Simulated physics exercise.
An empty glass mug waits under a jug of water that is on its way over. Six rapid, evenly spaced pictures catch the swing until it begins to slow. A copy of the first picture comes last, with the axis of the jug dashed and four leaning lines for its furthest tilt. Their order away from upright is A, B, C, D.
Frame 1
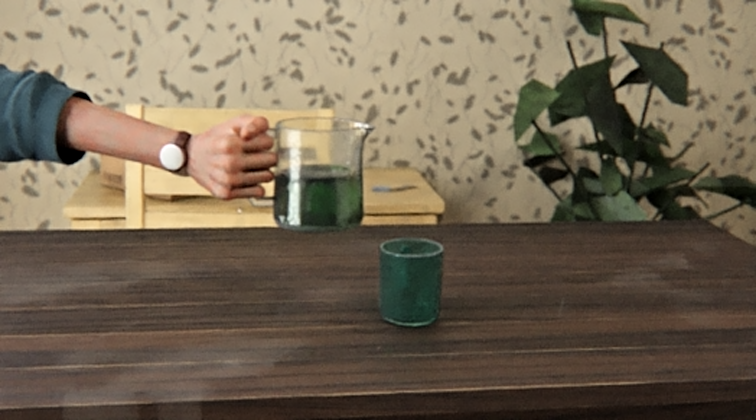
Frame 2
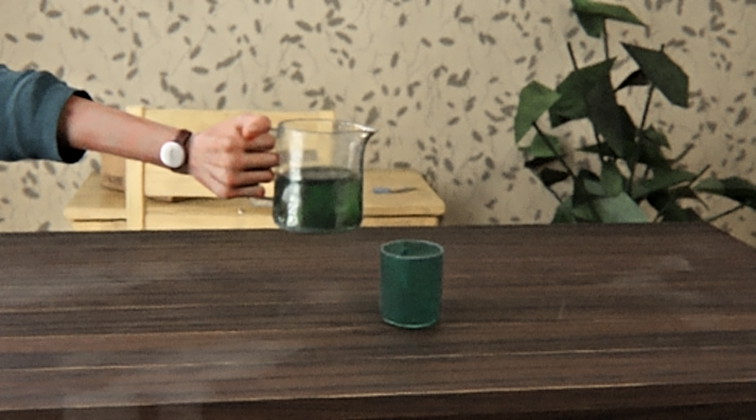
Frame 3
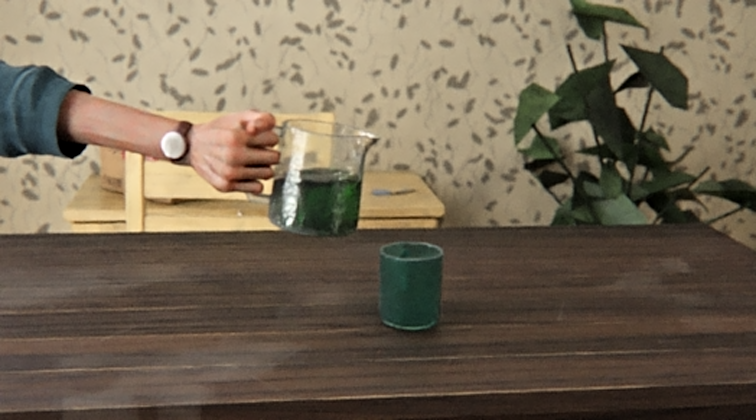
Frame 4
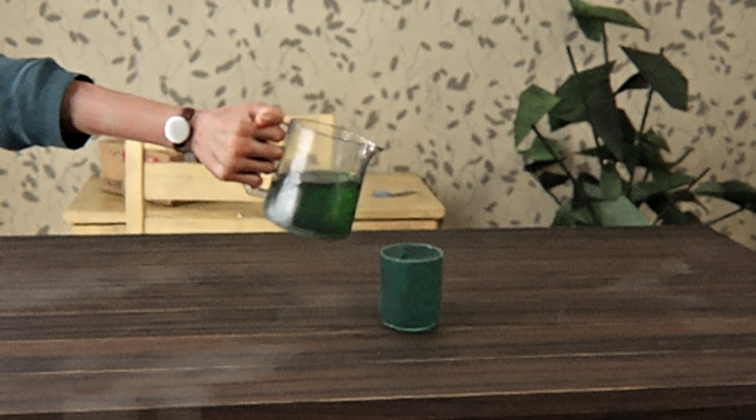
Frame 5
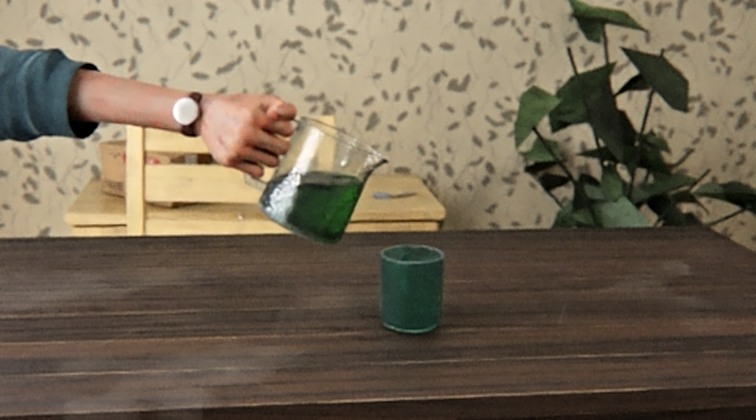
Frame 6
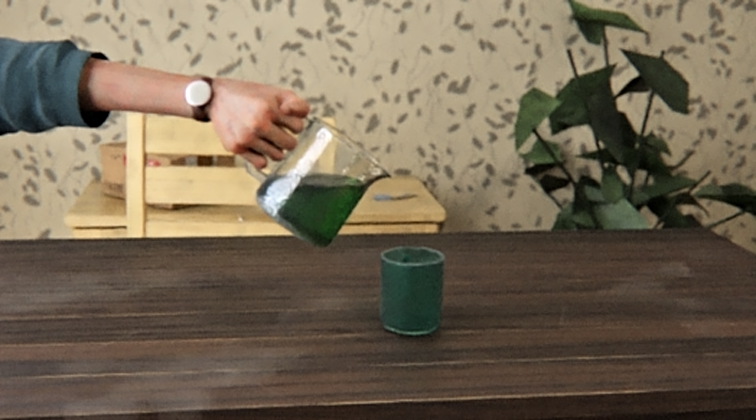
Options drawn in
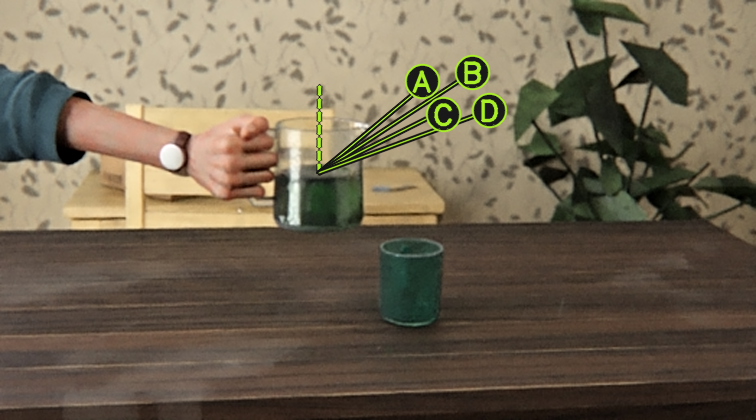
A hand holding a glass jug of green-looking liquid above a dark wooden table, gradually tilting it rightward near a green cup.
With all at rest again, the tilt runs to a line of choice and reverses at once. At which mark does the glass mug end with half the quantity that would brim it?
Best: D.
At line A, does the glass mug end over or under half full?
Under.
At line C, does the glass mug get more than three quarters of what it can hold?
No, less.
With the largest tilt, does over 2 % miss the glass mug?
No, it does not.
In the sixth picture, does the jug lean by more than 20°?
Yes.
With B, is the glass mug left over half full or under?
Under.
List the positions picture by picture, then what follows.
Upright, lip at (374, 127); rim of the glass mug round (412, 246); nothing has left yet, in the first picture.
Upright, lip at (375, 130); nothing has left yet, in the second picture.
Tipped about 7°, lip at (379, 137); nothing has left yet, in the third picture.
Tipped about 15°, lip at (383, 148); nothing has left yet, in the fourth picture.
Tipped about 25°, lip at (388, 161); nothing has left yet, in the fifth picture.
Tipped about 36°, lip at (390, 175); nothing has left yet, in the sixth picture.
In lime, A at (411, 95); B at (457, 81); C at (426, 118); D at (473, 116).
If A is chosen, the glass mug ends with about 5 % of what it can hold.
If B is chosen, the glass mug ends with about 16 % of what it can hold.
If C is chosen, the glass mug ends with about 33 % of what it can hold.
If D is chosen, the glass mug ends with about 52 % of what it can hold.
